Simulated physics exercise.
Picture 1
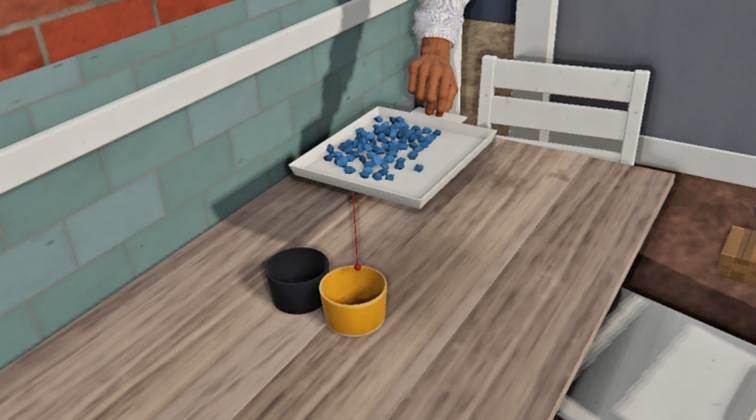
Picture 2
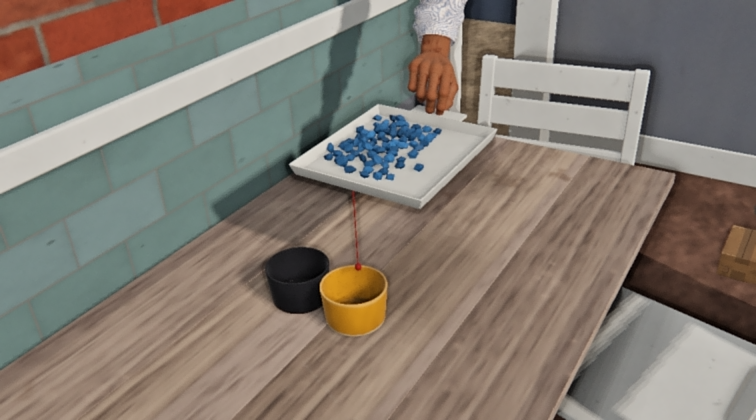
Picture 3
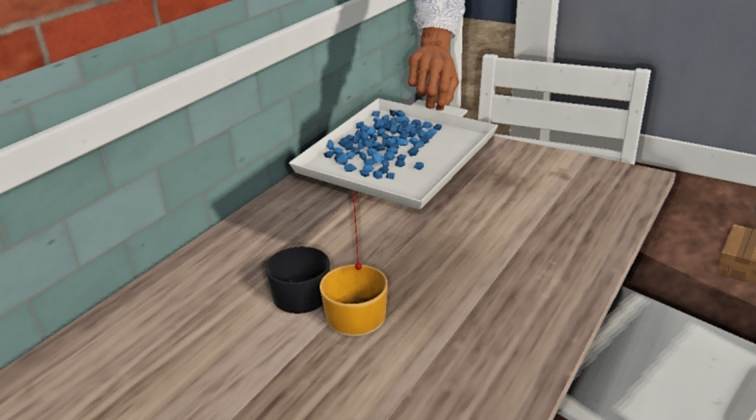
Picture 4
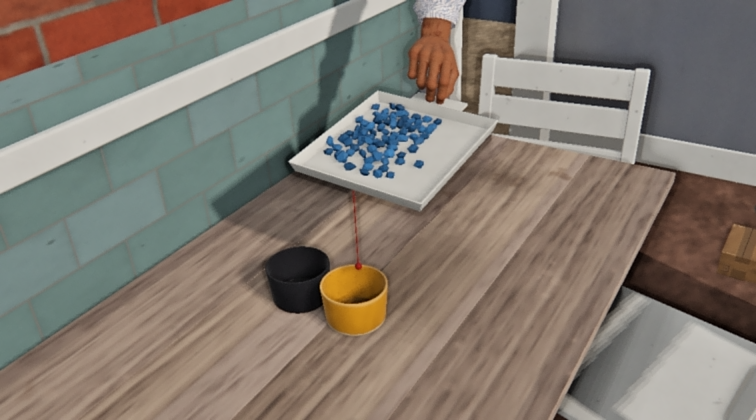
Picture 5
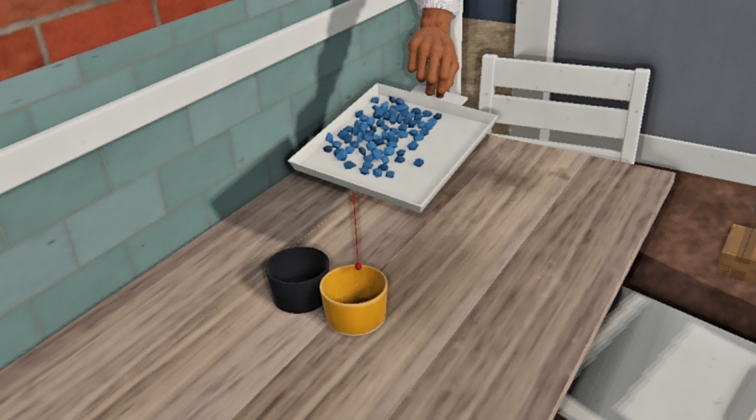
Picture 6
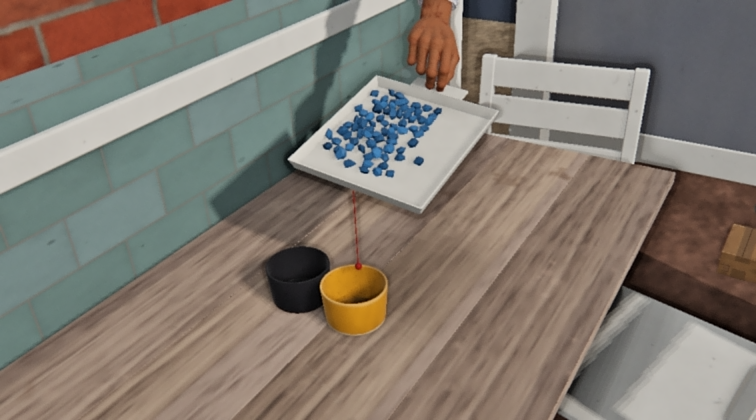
Hand slowly tilting a white tray of blue stones, its far end rising slightly above black and yellow dishes on a table.
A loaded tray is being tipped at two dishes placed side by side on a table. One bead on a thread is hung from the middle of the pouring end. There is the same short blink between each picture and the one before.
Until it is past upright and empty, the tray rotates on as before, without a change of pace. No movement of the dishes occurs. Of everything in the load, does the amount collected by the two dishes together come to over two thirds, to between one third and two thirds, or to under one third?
The dishes end up with below a third of the load.
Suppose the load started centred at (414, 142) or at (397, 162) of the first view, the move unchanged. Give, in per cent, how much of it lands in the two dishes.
Close to 10 and close to 10 per cent.
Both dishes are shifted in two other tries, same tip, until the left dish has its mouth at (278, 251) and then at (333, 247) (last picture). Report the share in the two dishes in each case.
Close to 0 in a hundred, then close to 0 in a hundred.
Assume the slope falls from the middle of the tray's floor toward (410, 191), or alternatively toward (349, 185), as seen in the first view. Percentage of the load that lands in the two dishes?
You'd get 0 per cent the first time and 60 per cent the second time.
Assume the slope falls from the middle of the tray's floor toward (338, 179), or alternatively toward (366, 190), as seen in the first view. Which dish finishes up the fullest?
Try one - the dish to the left; try two - the dish to the right.
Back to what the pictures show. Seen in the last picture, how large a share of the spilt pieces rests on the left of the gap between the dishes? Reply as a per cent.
That's roughly 10 per cent of the pieces.
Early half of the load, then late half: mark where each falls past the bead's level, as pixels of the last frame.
First roughly (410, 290), then roughly (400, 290).
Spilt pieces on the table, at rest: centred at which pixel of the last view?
Around (408, 351).
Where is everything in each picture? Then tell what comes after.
Corners of the pouring end at (294, 164) and (419, 197), level; middle of the load at (385, 147), aquarium stones; left dish at (279, 295); right dish at (336, 317); bead on its thread at (358, 267), in the first picture.
Corners of the pouring end at (295, 163) and (420, 197), level; middle of the load at (385, 146), in the second picture.
Corners of the pouring end at (295, 162) and (420, 198), tipped barely, lowest at the right corner; middle of the load at (386, 143), in the third picture.
Corners of the pouring end at (294, 161) and (420, 200), tipped a little, lowest at the right corner; middle of the load at (385, 139), in the fourth picture.
Corners of the pouring end at (294, 159) and (420, 203), tipped a little, lowest at the right corner; middle of the load at (385, 135), in the fifth picture.
Corners of the pouring end at (294, 158) and (420, 205), tipped a little, lowest at the right corner; middle of the load at (385, 132); left dish at (280, 294); right dish at (336, 316), in the sixth picture.
Soon after the last picture, tray tipped steeply; most on the tray; a stray few outside both; a small part in the air.
A little later, tray tipped right over; about a quarter on the tray; a small part in the right dish; about half outside both; about a quarter in the air.
Later still, tray tipped past a quarter turn; a small part in the right dish; most outside both.
At rest, tray tipped past a quarter turn; a small part in the right dish; none in the left dish; most outside both.
